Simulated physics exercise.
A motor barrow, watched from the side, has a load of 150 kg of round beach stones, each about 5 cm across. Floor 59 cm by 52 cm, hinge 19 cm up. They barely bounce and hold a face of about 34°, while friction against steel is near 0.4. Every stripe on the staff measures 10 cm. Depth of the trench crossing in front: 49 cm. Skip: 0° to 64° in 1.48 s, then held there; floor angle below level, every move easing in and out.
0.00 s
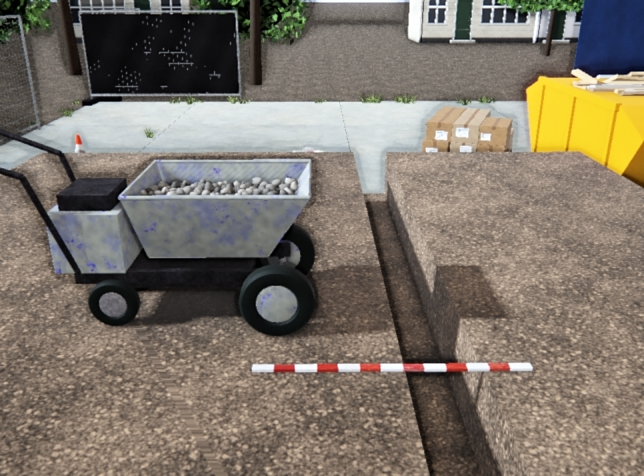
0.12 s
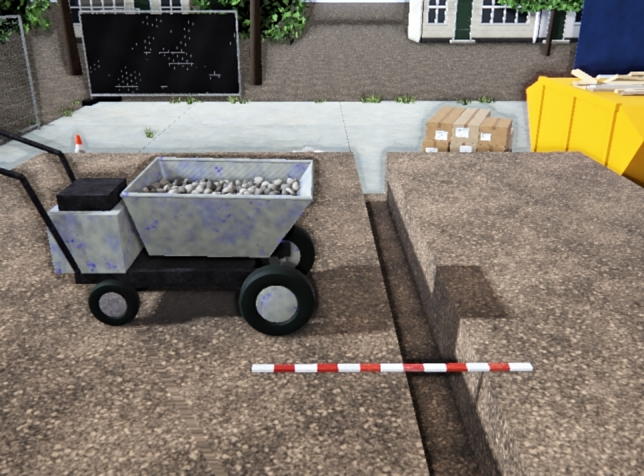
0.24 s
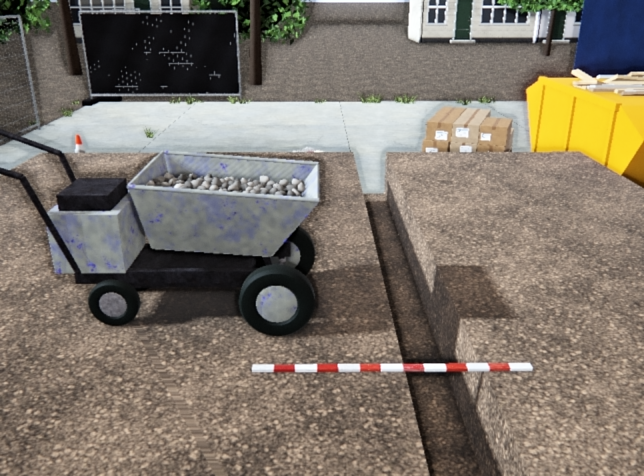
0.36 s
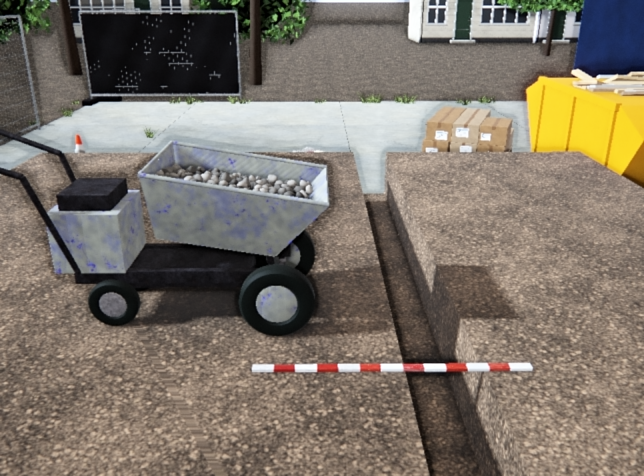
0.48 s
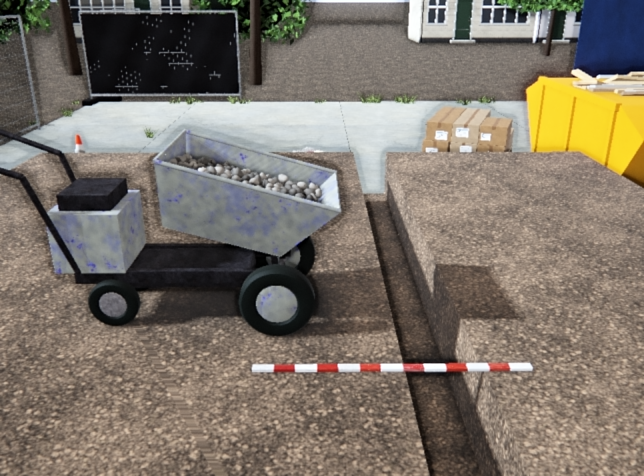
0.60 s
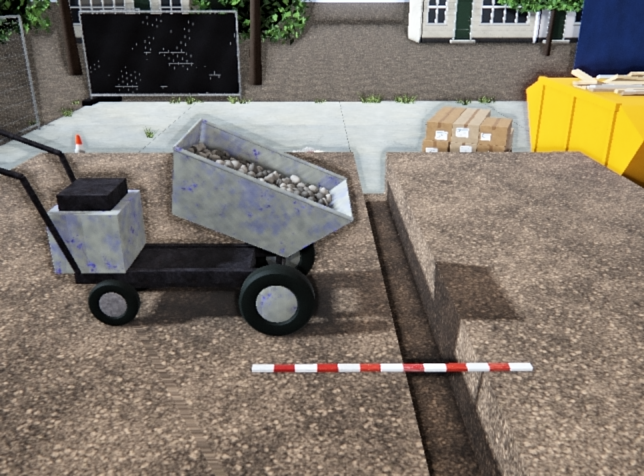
The grey skip of stones on a motor barrow tilts steadily downward to the right.
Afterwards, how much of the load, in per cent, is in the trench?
About 83 per cent.
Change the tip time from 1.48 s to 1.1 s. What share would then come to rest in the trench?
Roughly 80 per cent would.
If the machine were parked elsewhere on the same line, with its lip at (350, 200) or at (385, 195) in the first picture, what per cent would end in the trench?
Some 55 and some 25 per cent, in that order.
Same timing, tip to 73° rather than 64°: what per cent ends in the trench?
It comes out at about 100 percent.
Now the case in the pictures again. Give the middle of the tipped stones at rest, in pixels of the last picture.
Roughly (418, 365), I'd say.
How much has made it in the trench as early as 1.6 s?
Close to 30 per cent at that time.
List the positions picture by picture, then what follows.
In the first picture, lip at (309, 198), floor tilted 0°, highest stones at (252, 186).
In the second picture, lip at (312, 198), floor tilted 1°, highest stones at (221, 187); the stones move at 0.2 m/s on average.
In the third picture, the skip is at 5°, its lip at (319, 201); the top of the load is at (193, 182); the stones move at 0.3 m/s on average.
In the fourth picture, the skip is at 10°, its lip at (329, 205); the top of the load is at (180, 173); the stones move at 0.4 m/s on average.
In the fifth picture, the skip is at 16°, its lip at (340, 211); the top of the load is at (190, 162); the stones move at 0.5 m/s on average.
In the sixth picture, lip at (353, 220), floor tilted 23°, highest stones at (204, 152); the stones move at 0.6 m/s on average.
After 1.1 s the floor is at 54°; 100 % in the skip; the foremost stones are at (378, 246).
After 1.6 s the floor is at 64°; 69 % in the skip, 30 % in the trench; the foremost stones are at (456, 311).
After 1.9 s the floor is at 64°; 45 % in the skip, 53 % in the trench, 2 % past the trench; the foremost stones are at (497, 299).
After 3.9 s the floor is at 64°; 15 % in the skip, 83 % in the trench, 2 % past the trench; the foremost stones are at (517, 296).
